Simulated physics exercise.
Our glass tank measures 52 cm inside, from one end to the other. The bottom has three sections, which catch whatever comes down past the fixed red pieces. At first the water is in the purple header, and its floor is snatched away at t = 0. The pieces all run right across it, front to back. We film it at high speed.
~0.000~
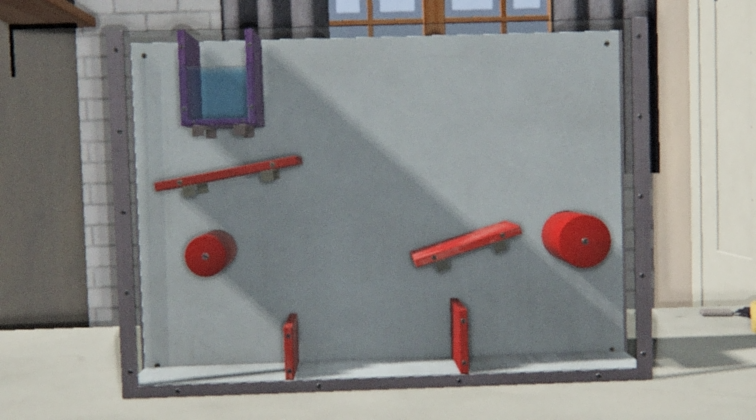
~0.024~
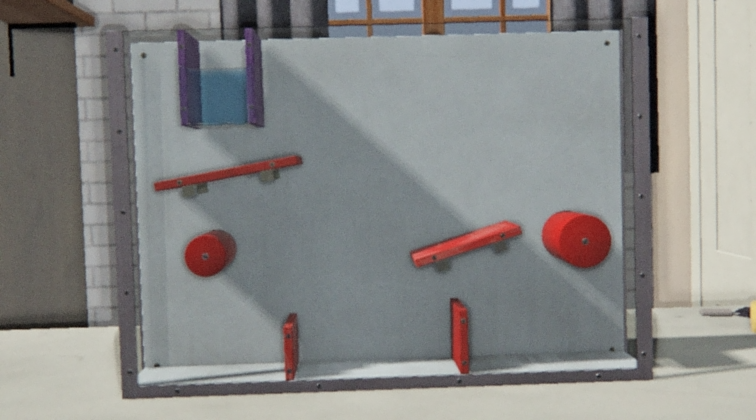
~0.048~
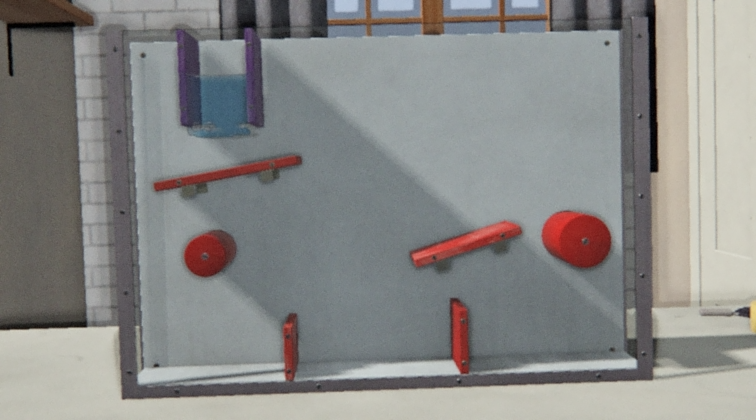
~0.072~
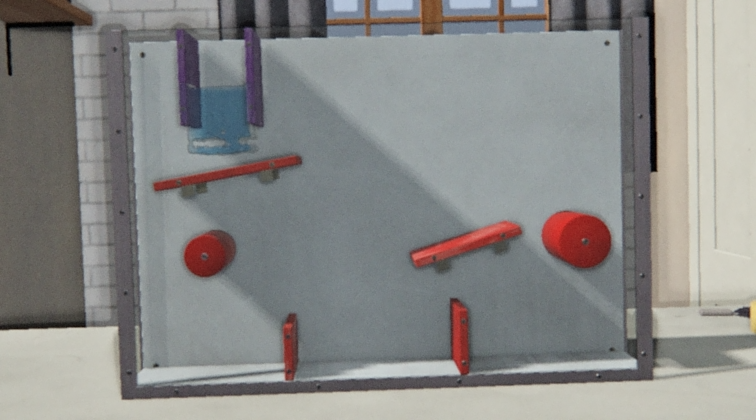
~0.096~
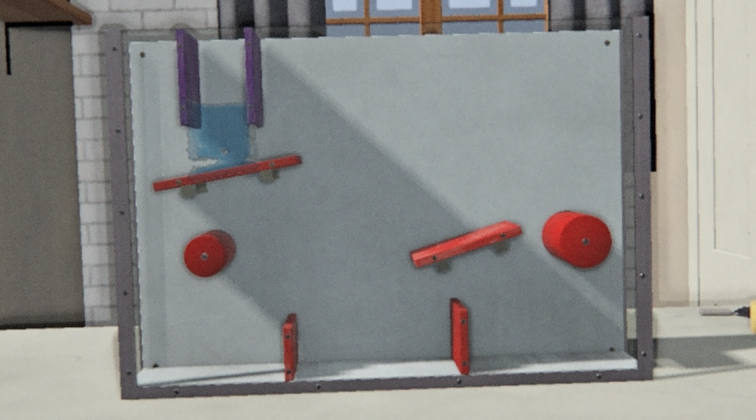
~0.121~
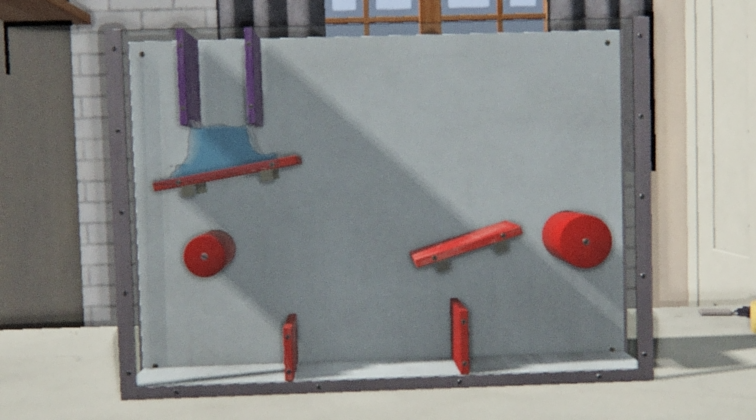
Blue water dropped out of the purple header once its floor was gone, fell between the two side walls onto the tilted red piece below, and spread out along it both left and right.
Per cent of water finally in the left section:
75 %.
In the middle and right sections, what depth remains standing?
Depths: About 0.0 cm, about 0.0 cm.
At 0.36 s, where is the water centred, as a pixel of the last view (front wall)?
The balance point lies roughly at pixel (251, 244).
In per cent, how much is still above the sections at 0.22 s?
I'd say around 95 percent.
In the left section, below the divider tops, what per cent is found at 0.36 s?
I'd say near 26 per cent sits there.
Then, 0.22 s in, 4 per cent is down, the largest part in the left section.
Then, 0.36 s in, 28 per cent is down, the largest part in the left section.
Then, 0.70 s in, 85 per cent is down, the largest part in the left section.
Finally, the split from left to right is 73, 16 and 11 per cent.
